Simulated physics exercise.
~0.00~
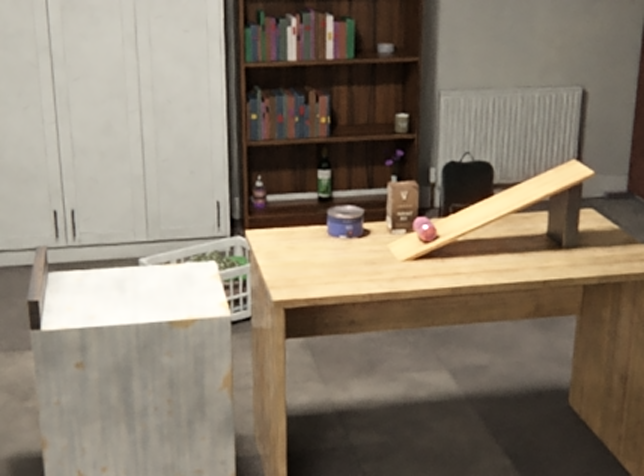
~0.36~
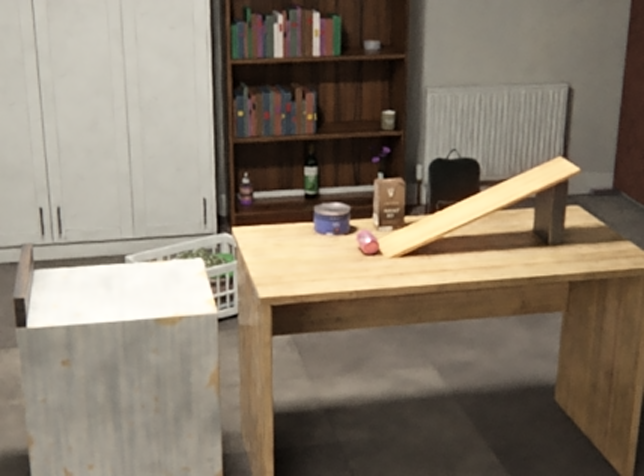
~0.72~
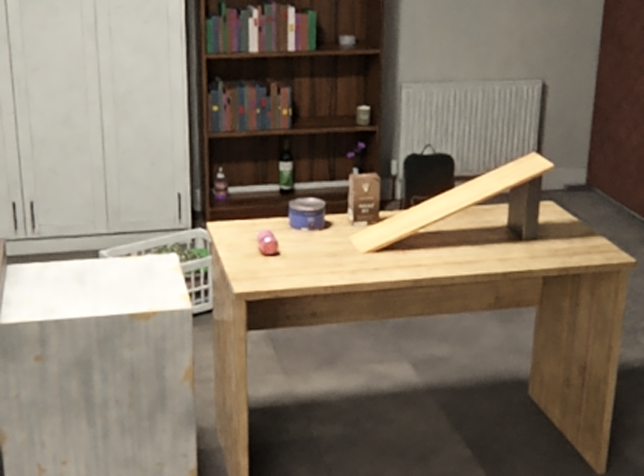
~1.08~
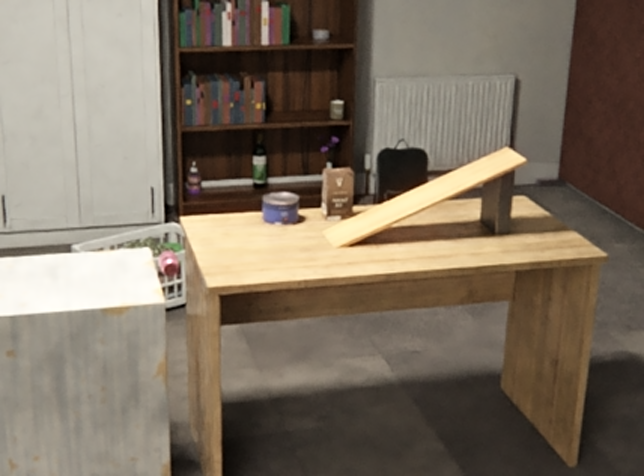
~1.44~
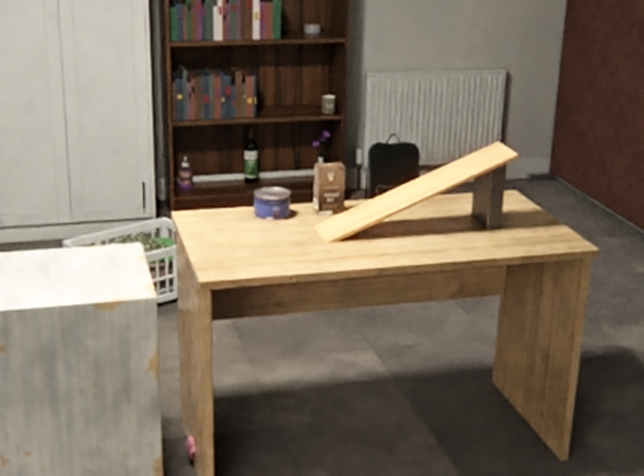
The pink can rolls off the ramp, crosses the table leftward, and drops into the gap.
